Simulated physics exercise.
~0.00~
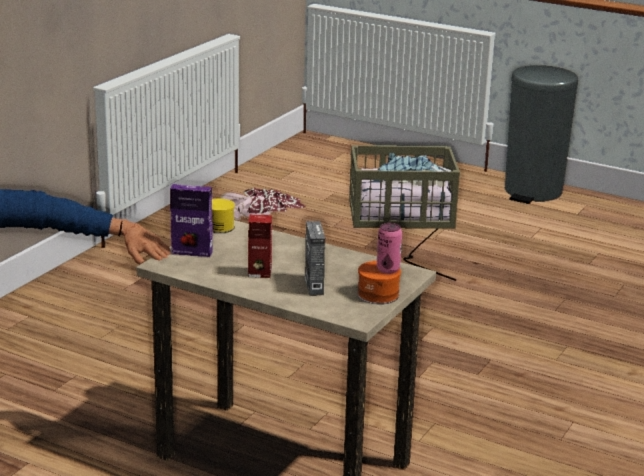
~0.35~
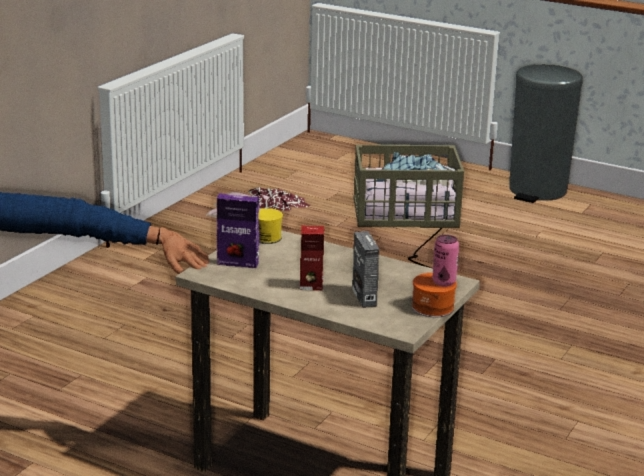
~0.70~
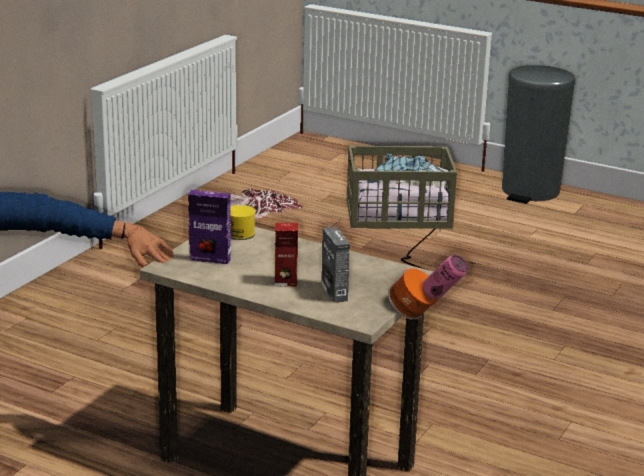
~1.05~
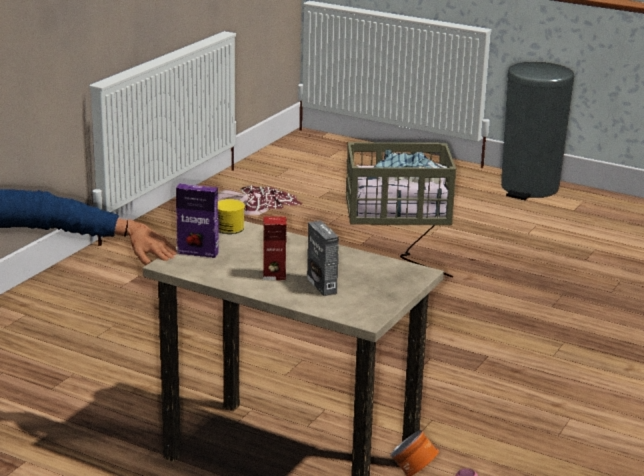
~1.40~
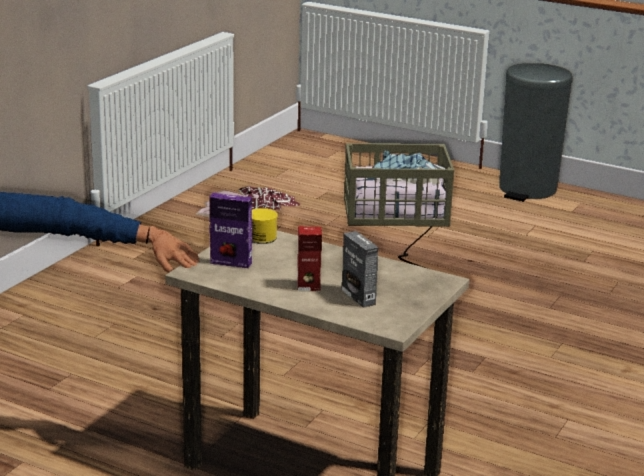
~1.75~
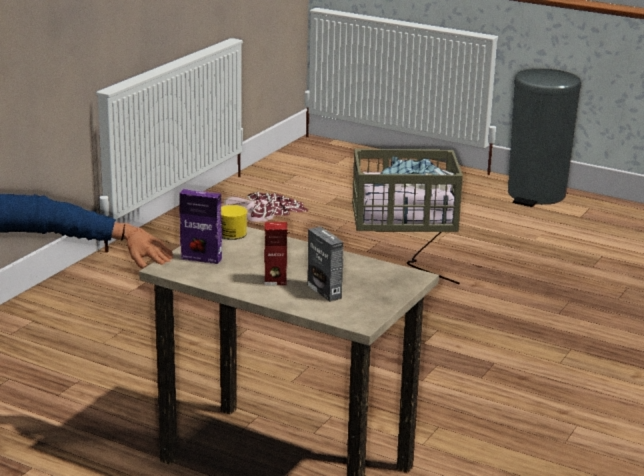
To begin with, a hand in a blue sleeve grips the left edge of a small table holding a purple lasagne packet, a yellow tub, a red carton, a grey packet and a pink can atop an orange tub. The hand shoves the table to the right, and everything rides along. As the table goes back left, the orange tub and pink can tip over the right edge. They tumble to the wooden floor. The table moves right again, then back left. Finally, the two packets, red carton and yellow tub still stand on top.
